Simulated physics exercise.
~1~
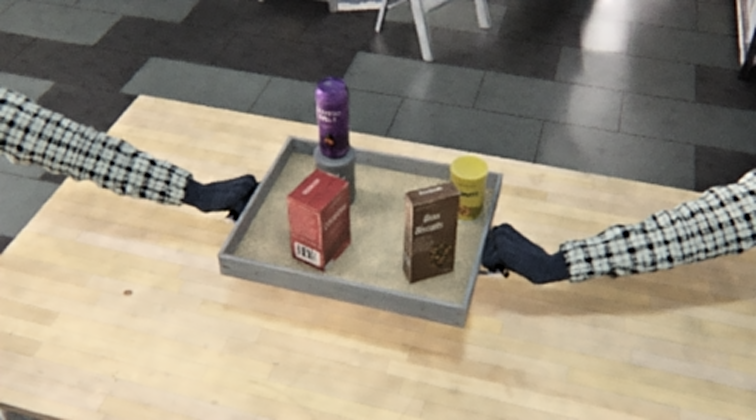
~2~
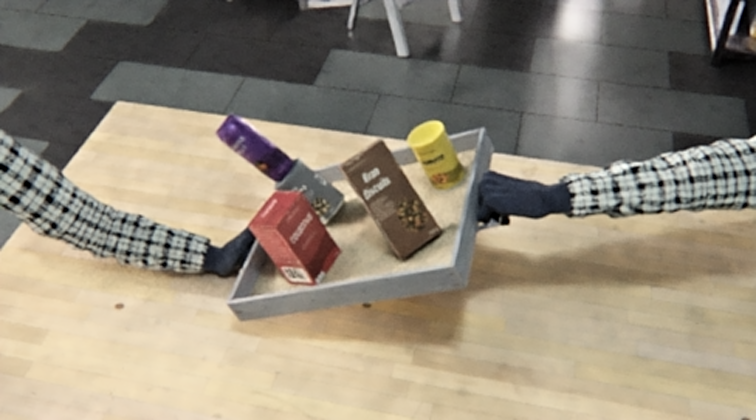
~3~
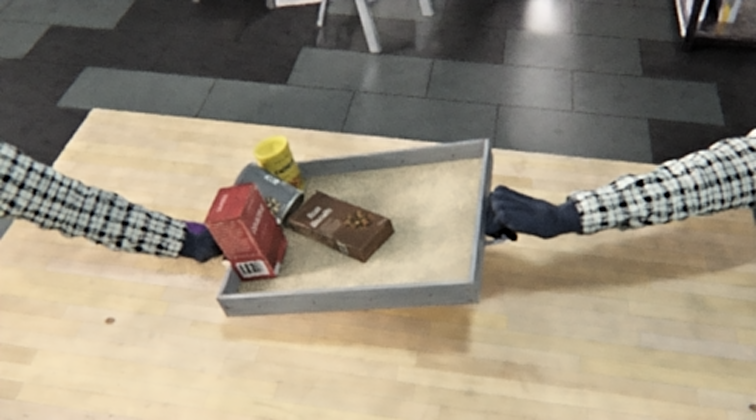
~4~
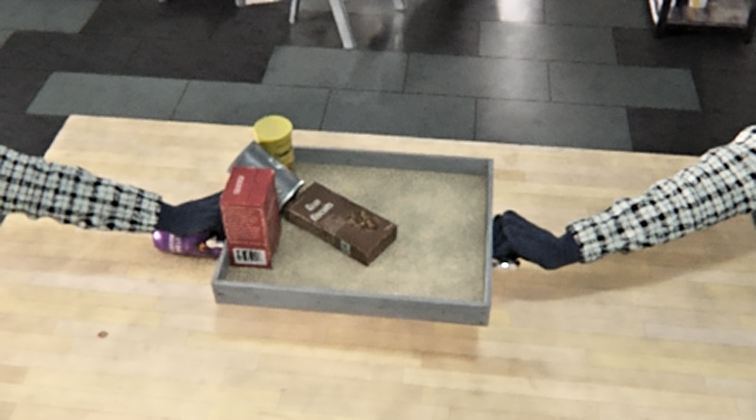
Tray of cartons and cans tipping left in gloved hands, its load sliding and toppling, purple can falling off before it levels.
